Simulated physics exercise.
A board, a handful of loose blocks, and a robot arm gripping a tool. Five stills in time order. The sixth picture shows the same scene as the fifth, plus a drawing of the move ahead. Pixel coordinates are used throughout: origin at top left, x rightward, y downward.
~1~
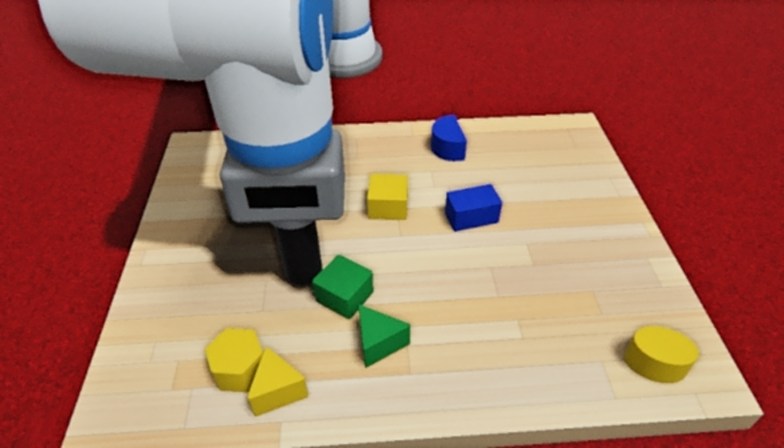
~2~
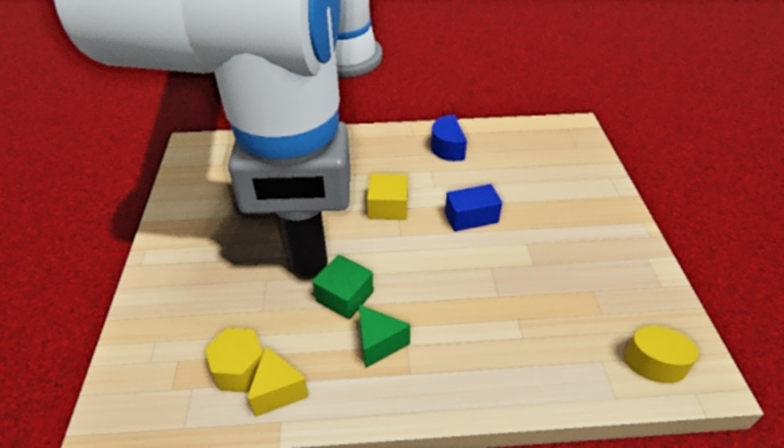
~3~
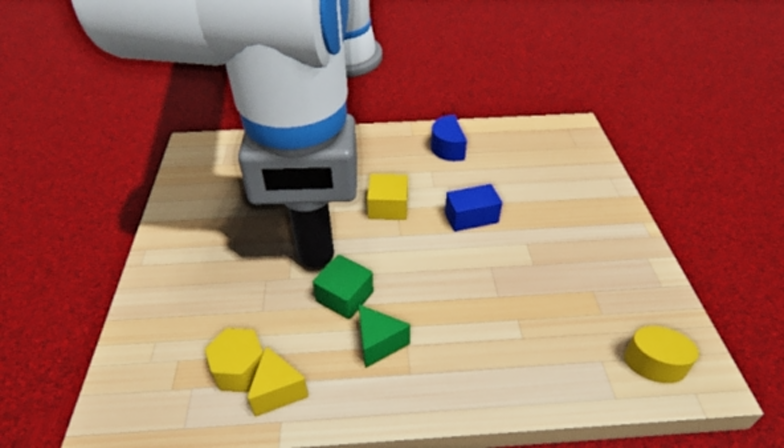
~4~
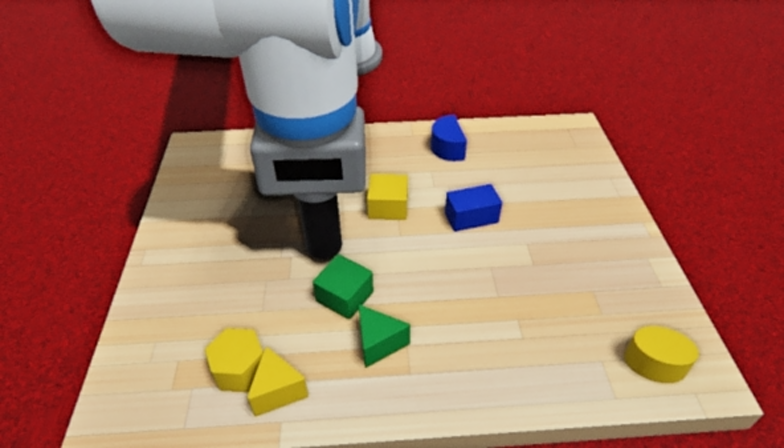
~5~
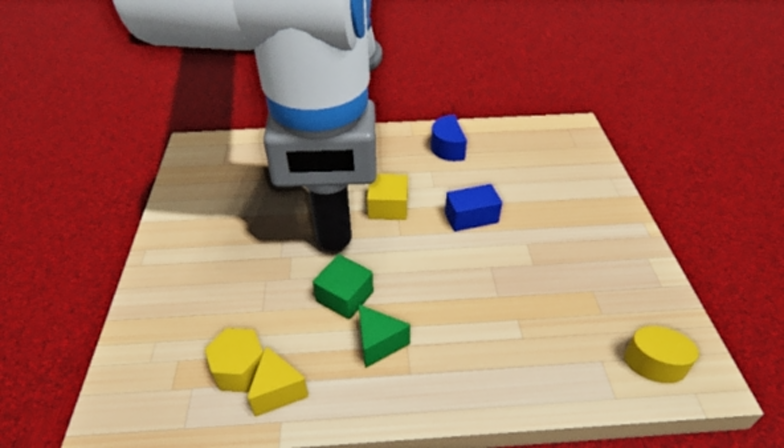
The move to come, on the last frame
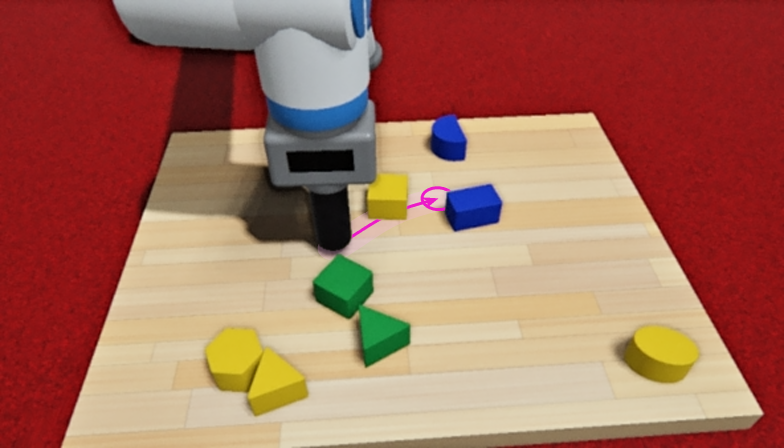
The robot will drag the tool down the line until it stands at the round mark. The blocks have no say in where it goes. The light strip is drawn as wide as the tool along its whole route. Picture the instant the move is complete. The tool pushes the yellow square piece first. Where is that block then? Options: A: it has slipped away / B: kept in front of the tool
The answer is A.
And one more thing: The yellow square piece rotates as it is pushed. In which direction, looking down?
From the top, the block rotates counterclockwise.
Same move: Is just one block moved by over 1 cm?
Yes
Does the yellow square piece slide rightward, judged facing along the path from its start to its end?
Final answer: No.
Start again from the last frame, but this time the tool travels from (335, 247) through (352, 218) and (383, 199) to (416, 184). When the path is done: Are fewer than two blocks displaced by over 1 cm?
Short answer: Yes.
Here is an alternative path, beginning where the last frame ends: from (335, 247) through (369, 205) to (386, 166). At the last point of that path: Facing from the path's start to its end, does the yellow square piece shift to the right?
I expect so.
The drawn path runs from (335, 247) through (384, 217) to (438, 199).
The first path, step by step. One third of the way, tool (368, 218); yellow square piece (392, 183).
Two thirds of the way, tool (402, 201); yellow square piece (410, 166).
At the end, tool (439, 191); yellow square piece (415, 159), turned 20° anticlockwise; blue rectangle not moved.
